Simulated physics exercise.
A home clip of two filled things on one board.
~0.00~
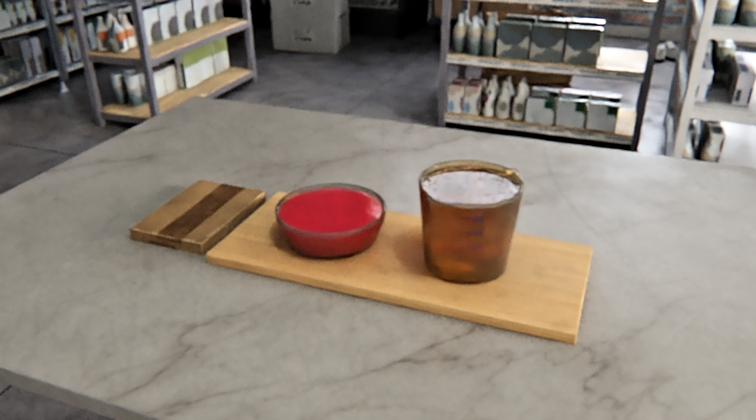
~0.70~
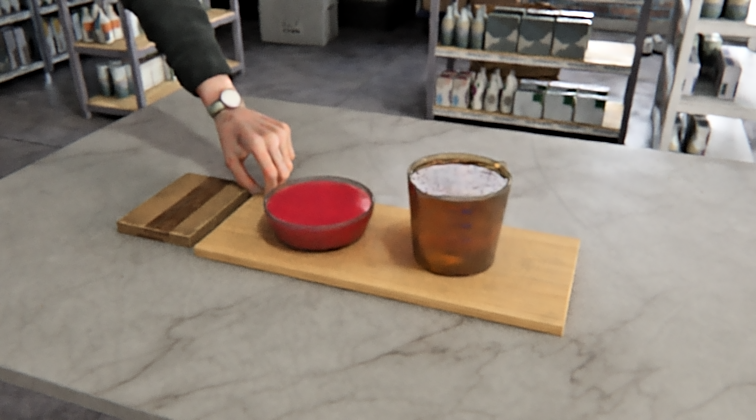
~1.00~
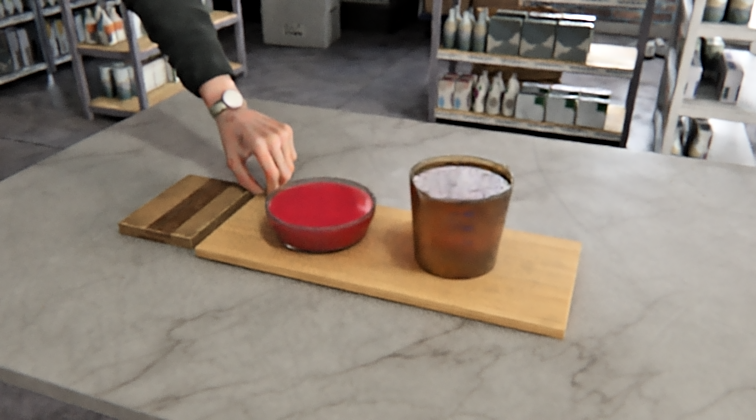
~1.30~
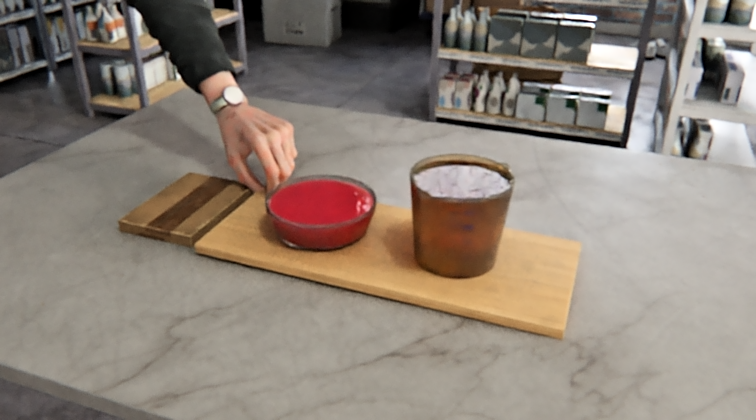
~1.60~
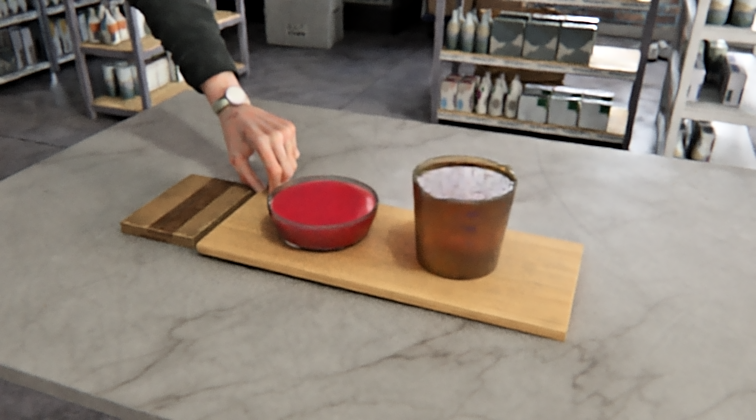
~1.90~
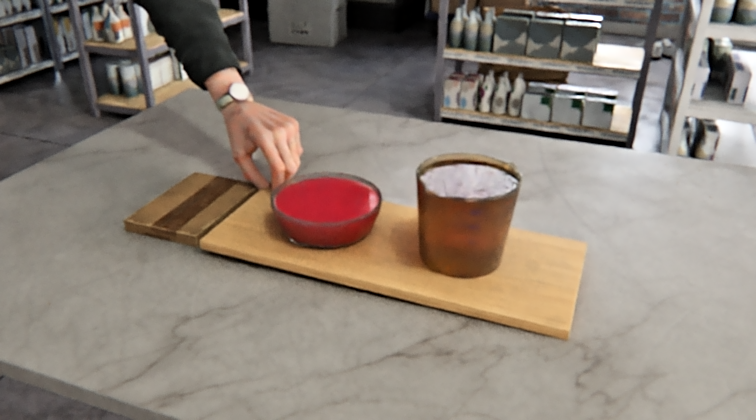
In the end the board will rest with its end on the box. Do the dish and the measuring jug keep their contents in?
On the left the dish: Keeps them in. On the right the measuring jug: Keeps them in.
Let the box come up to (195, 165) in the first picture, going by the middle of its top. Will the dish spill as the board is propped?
Short answer: It drips over.
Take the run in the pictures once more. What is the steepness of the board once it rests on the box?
Roughly 2°.
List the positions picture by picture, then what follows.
In the first picture, the board lies flat; dish (331, 219) about three quarters full; measuring jug (468, 220) nearly full; box (165, 242).
The second picture shows a hand takes the end of the board; dish about three quarters full, surface at (319, 204); measuring jug nearly full, surface at (459, 179).
In the third picture, the end has come up a little; dish (322, 214) about three quarters full; measuring jug (459, 216) nearly full.
The fourth picture shows slope near 1°; dish about three quarters full, surface at (321, 203); measuring jug nearly full, surface at (461, 181); box (154, 234).
The fifth picture shows the board slopes by about 1°; dish (323, 212) about three quarters full; measuring jug (461, 216) nearly full.
In the sixth picture, the end is rising; dish about three quarters full, surface at (327, 201); measuring jug nearly full, surface at (468, 180); box (160, 234).
After 2.6 s, the board slopes by about 2°; dish, nothing has left it; measuring jug, nothing has left it.
After 3.4 s, the board slopes by about 3°; dish, nothing has left it; measuring jug, nothing has left it.
After 4.6 s, the board slopes by about 2°, resting on the box; dish, nothing has left it; measuring jug, nothing has left it.
